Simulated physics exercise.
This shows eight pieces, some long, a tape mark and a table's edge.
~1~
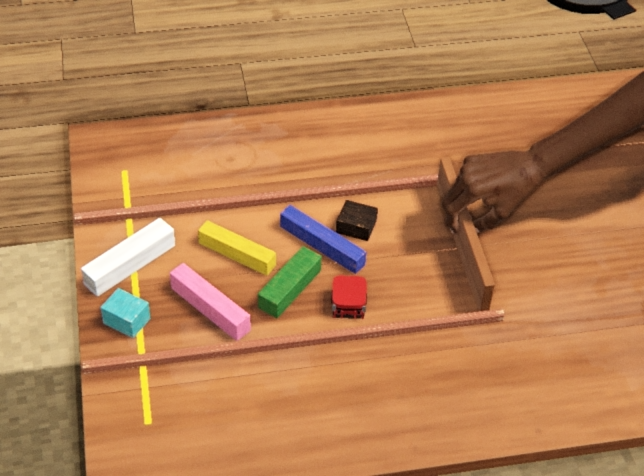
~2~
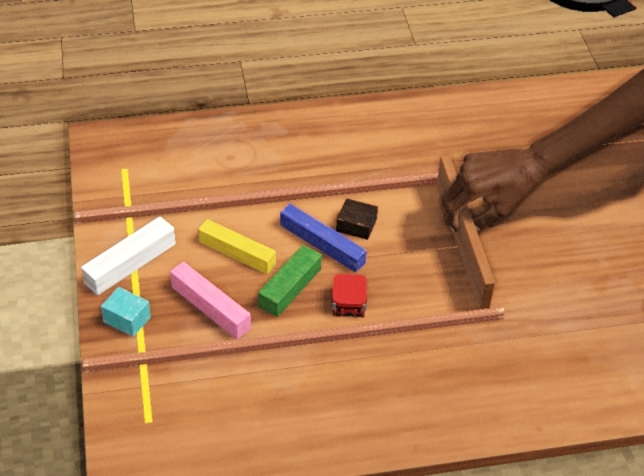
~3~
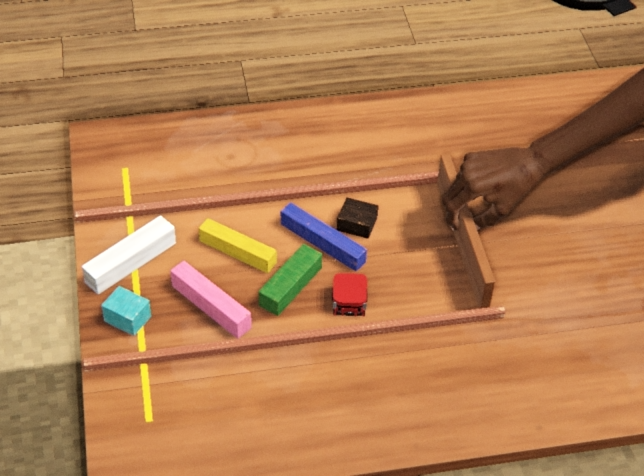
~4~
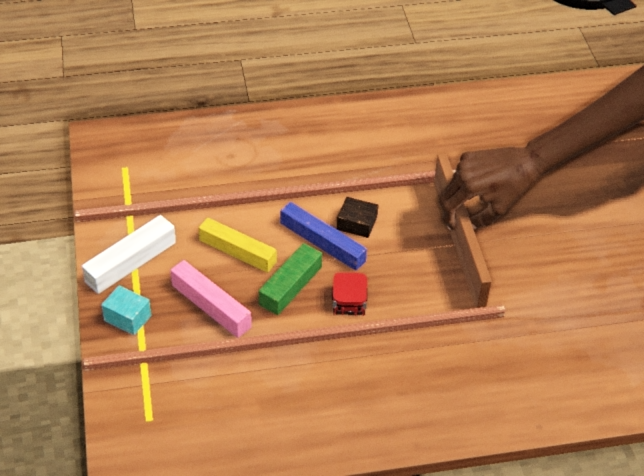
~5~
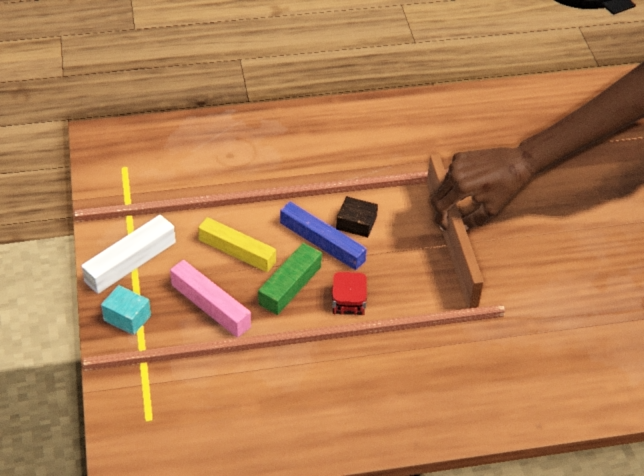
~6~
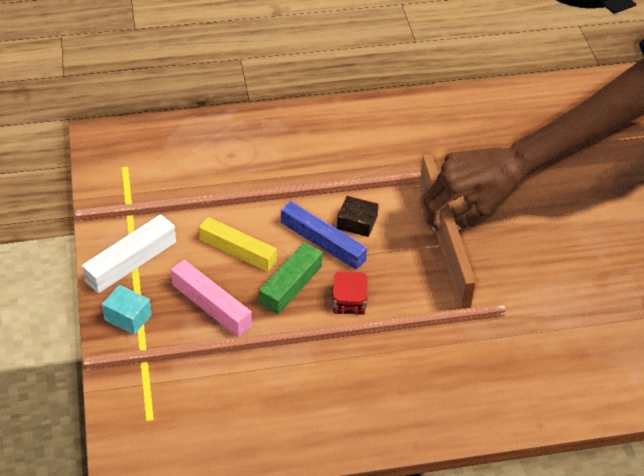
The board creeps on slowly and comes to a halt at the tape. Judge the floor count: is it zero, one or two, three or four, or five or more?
The pieces lost over the edge are three or else four.
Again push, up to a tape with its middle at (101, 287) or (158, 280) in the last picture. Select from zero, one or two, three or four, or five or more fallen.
In order, you'd get more than four falling, then either one or two.
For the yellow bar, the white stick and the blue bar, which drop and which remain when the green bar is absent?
Result - yellow bar: Up; white stick: Gone; blue bar: Up.
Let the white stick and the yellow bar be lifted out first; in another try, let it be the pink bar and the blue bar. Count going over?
The first removal gives 2, the second gives 2.
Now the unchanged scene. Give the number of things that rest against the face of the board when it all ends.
The count in contact is 4.
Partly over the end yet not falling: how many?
The total comes out at 3.
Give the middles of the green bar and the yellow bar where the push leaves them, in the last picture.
Roughly (103, 308) for the first and roughly (85, 259) for the second.
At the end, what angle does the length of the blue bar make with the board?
It sits some 35° out of line.
Soon after, none off yet; turquoise block at rest near (127, 310); white stick at rest near (130, 254); pink bar at rest near (211, 298).
After that, none off yet; turquoise block at rest near (123, 310); white stick displaced a little near (114, 260); pink bar displaced a little near (158, 307).
In the end, the number that fall off is three or four; gone, pink bar, white stick and turquoise block.
